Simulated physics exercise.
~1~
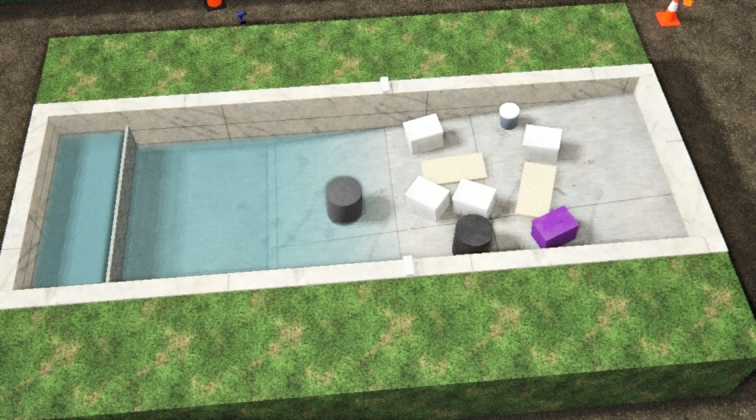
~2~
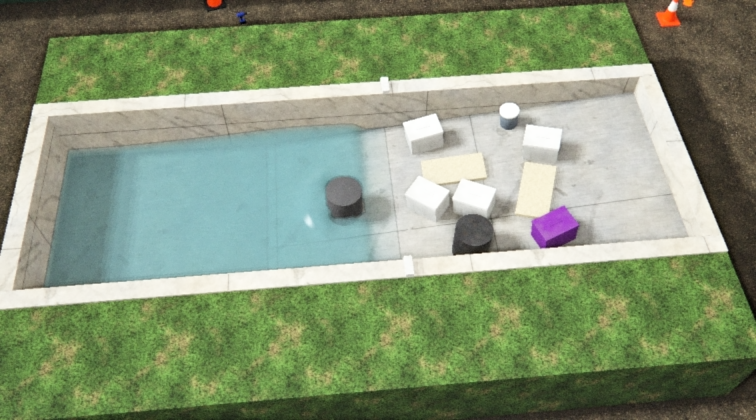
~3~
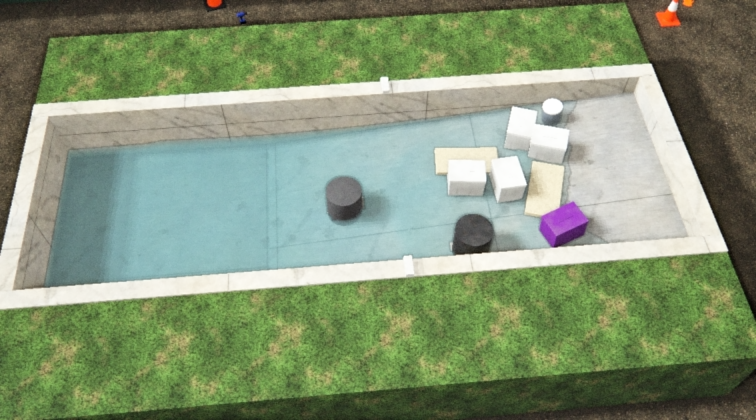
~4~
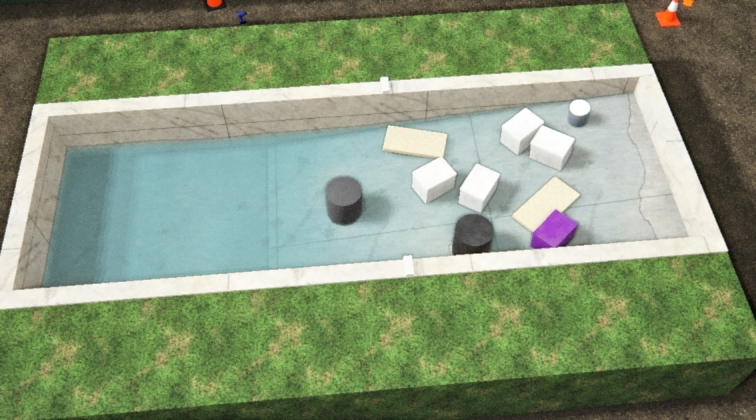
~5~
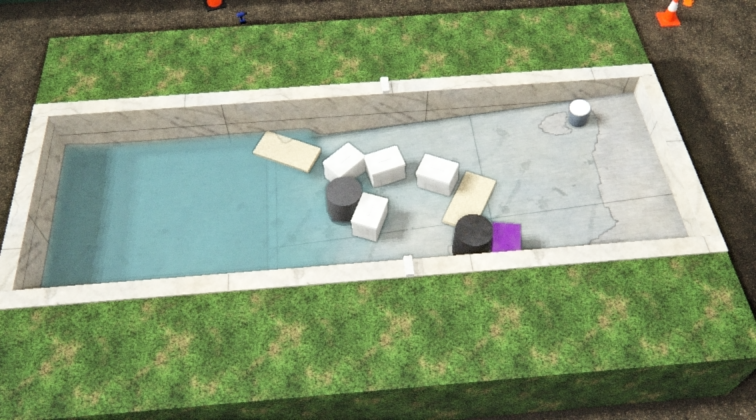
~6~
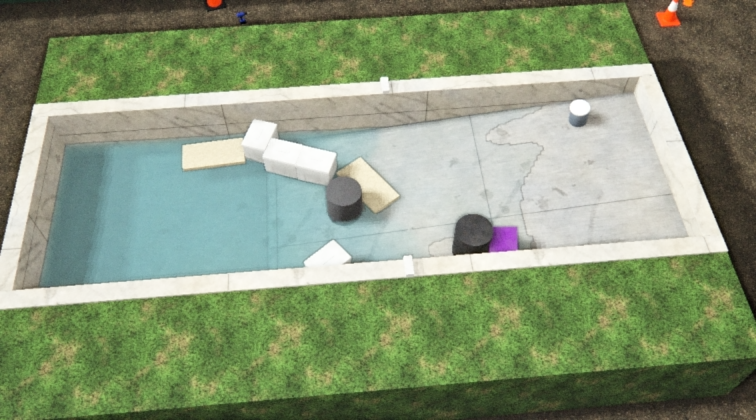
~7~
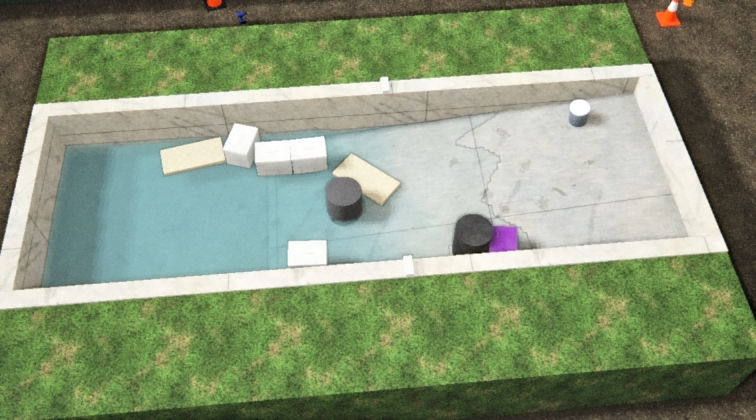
A long pale stone basin set in grass is seen from above, with blue water at the left and a dry slope rising to the right. White boxes, two cream slabs, a purple box and a small pail rest on the slope, near two dark, round posts. The barrier at the left vanishes, and the water spreads rightward, nudging the boxes up the slope. Then it draws back, carrying the white boxes and slabs left, while the purple box lodges beside the right-hand dark post. Finally, one slab rests by the other post, and the pail stays high on the right.
